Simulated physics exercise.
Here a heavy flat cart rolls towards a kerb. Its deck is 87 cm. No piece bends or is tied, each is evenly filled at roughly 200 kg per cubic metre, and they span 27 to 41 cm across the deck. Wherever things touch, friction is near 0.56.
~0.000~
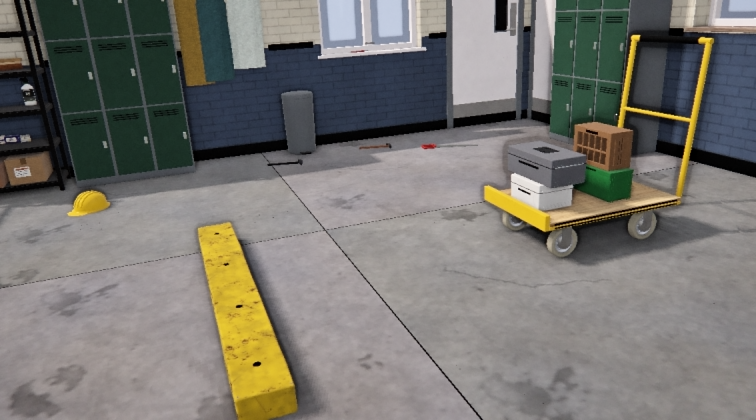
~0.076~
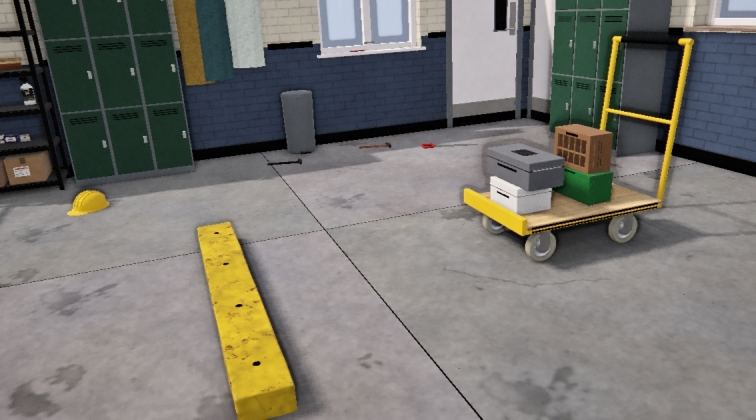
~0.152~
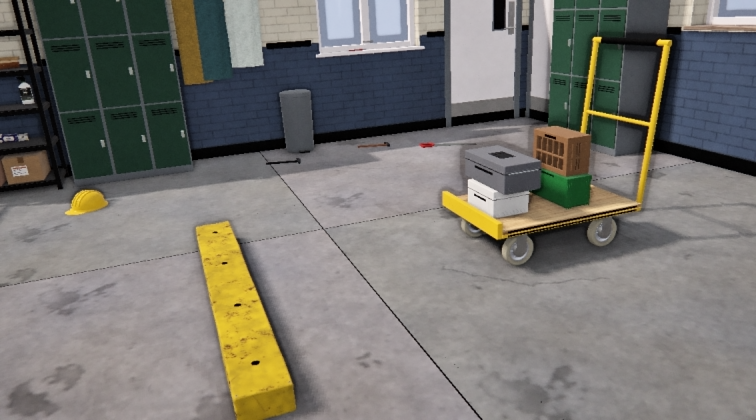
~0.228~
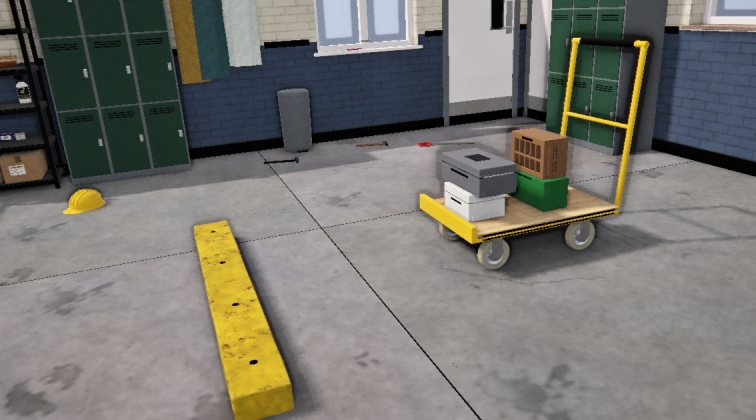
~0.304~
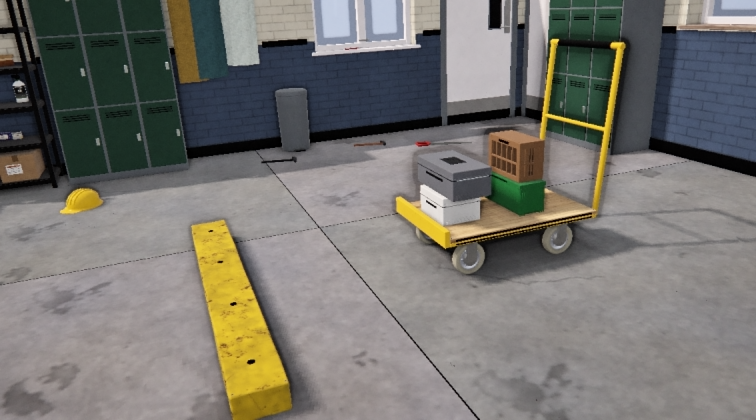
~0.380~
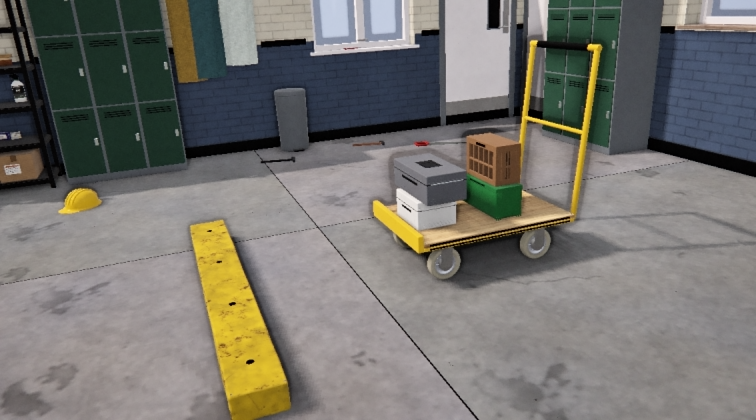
A yellow platform trolley carrying a brown crate, grey toolbox and white and green boxes rolling left across a grey concrete floor.
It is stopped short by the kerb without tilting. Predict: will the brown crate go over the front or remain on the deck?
It will remain on the deck.
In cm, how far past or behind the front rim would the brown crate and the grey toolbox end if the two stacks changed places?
Brown 40 past, grey 30 behind.
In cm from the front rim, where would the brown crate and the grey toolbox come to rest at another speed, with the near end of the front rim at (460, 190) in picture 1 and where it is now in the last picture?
I'd expect brown to stop 20 behind and grey to stop 30 past.
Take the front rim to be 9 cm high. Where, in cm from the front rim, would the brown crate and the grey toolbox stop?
So the brown load stays 10 behind while the grey load ends up 50 past the front rim.
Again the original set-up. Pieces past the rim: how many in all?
The overall count comes to 1.
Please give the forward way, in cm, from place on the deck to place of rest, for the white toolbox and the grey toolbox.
Roughly white 5 cm, grey 75 cm.
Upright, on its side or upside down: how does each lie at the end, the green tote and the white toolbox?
At rest: Green upright, white upright.
The wheels strike at 0.87 s.
After 1.02 s the brown crate is 37 cm behind the rim, tilted 10°, near (296, 187) in the last picture's view.
After 1.27 s the brown crate is 13 cm behind the rim, tilted 90°, near (246, 208) in the last picture's view.
After 1.67 s the brown crate is 11 cm behind the rim, tilted 90°, near (243, 208) in the last picture's view.
At rest, 1.9 s, past the rim, grey toolbox; behind it, white toolbox, green tote and brown crate.
